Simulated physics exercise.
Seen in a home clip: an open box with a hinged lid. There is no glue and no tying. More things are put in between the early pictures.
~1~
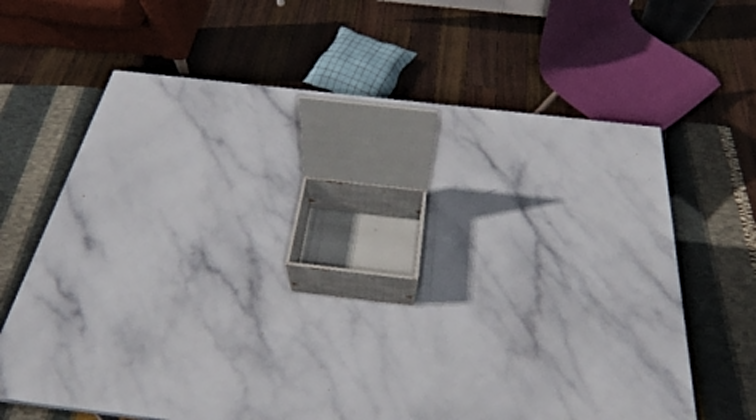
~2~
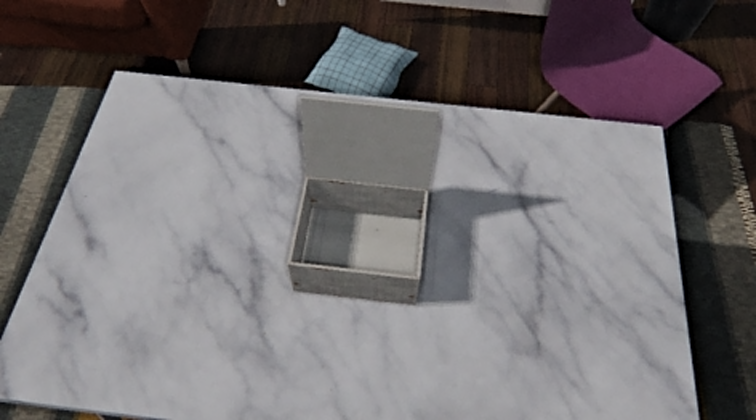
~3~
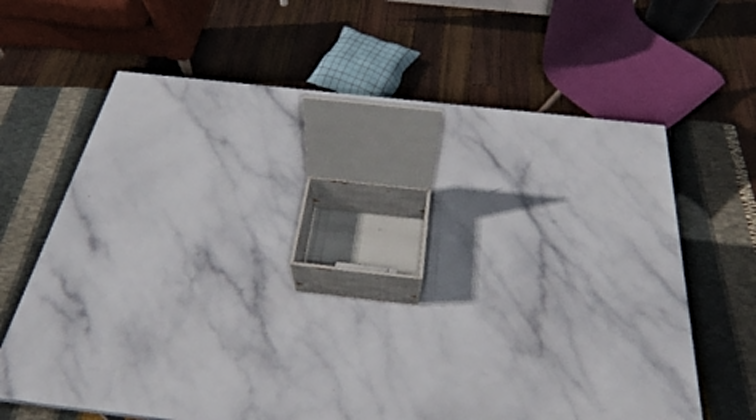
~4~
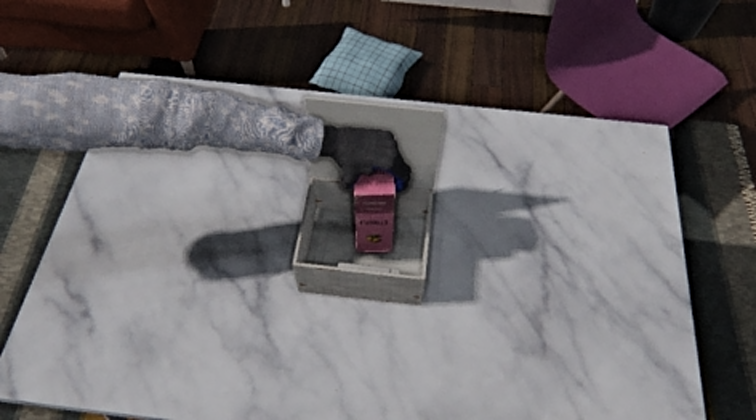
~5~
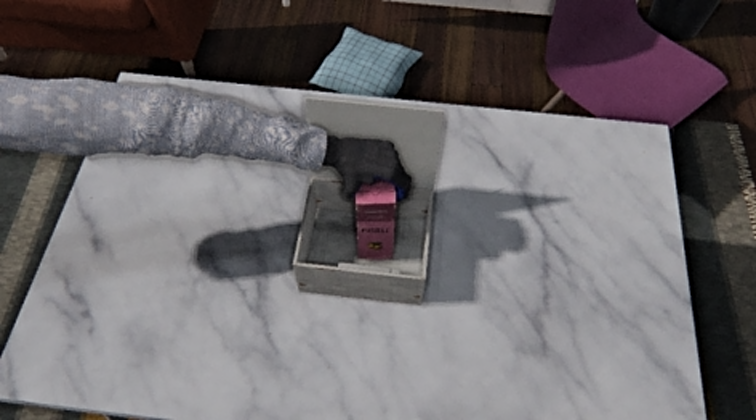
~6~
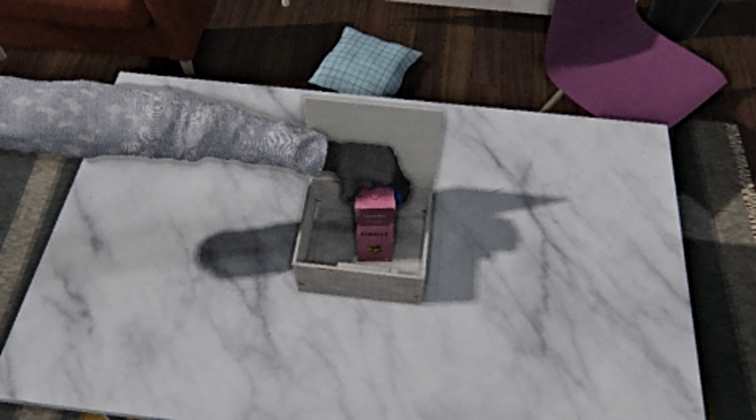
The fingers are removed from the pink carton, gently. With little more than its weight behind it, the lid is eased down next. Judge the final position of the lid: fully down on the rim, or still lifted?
Final position: Still lifted.
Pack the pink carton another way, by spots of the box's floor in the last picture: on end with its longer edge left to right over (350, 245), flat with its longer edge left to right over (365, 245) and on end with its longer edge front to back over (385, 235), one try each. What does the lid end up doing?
Well, the first try leaves the lid standing open, the second leaves it lying shut, and the third leaves it standing open.
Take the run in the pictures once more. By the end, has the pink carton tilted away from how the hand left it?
Observation: It keeps the set orientation.
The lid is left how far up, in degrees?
The answer is about 65 degrees.
Then, 1.30 s after the last picture, lid 82° above the rim.
Then, 1.70 s after the last picture, lid 66° above the rim.
At rest, lid 65° above the rim; both in place. Seen from the same camera at the end, pink carton near (375, 222).
